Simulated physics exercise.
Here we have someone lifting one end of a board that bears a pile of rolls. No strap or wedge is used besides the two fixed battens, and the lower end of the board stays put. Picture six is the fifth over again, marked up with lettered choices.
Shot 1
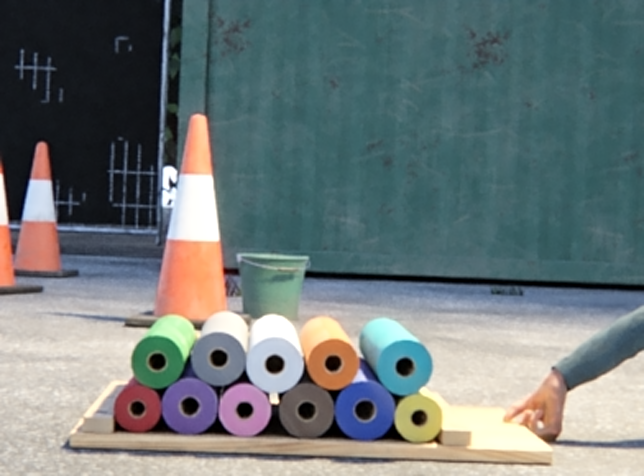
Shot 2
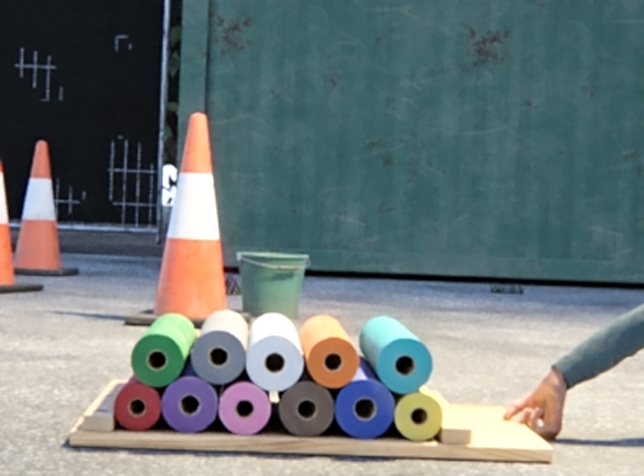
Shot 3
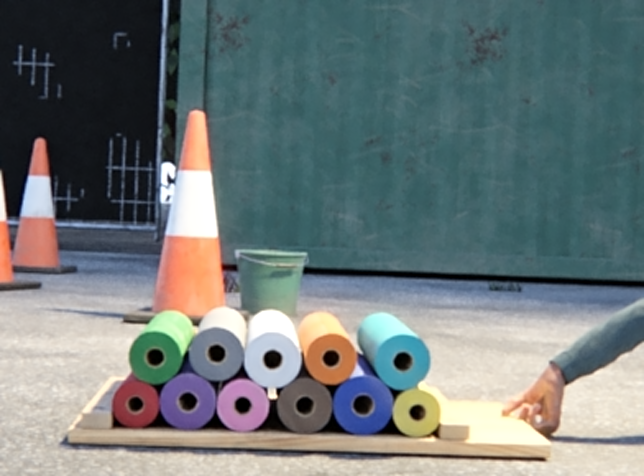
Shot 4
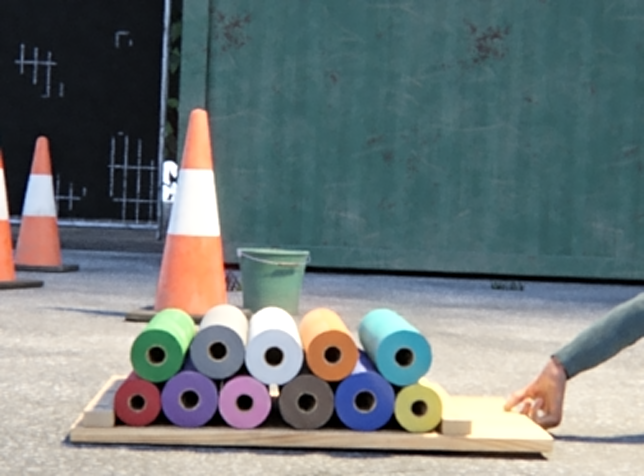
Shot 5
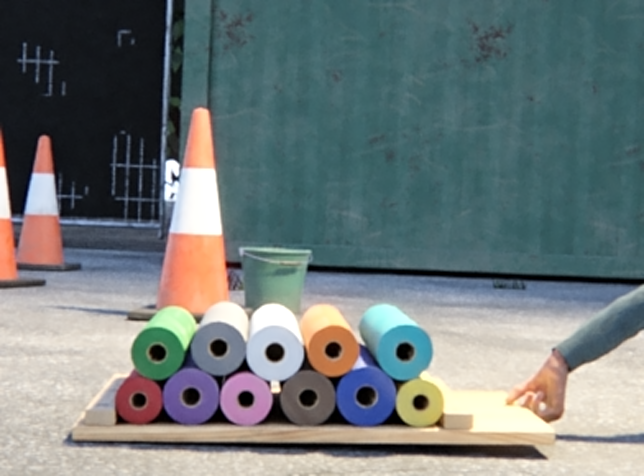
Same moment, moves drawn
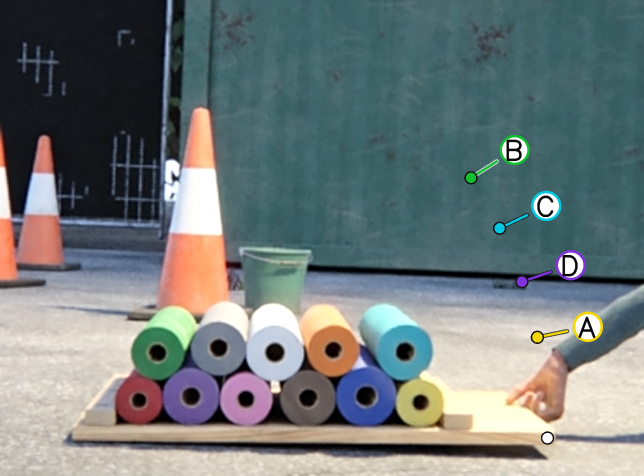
A hand at the right grips a wooden board stacked with colourful rolls, barely moving it.
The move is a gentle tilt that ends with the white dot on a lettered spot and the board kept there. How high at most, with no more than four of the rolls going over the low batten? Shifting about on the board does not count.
Up to B.
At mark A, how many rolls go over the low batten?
At A the number is none.
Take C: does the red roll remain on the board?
Yes, with C.
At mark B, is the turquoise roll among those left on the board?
The turquoise roll: Yes.
On the marked copy, A at (537, 337); B at (471, 178); C at (500, 228); D at (522, 282); the white dot at (547, 438).
Taking B. A third of the way, board at 19°.
Two thirds of the way, board at 35°.
When it is over, board at 35°, four over the low batten (green, white, orange, grey).
As for the rest, A none over the low batten; C four over the low batten (green, white, orange, grey); D two over the low batten (green, grey).
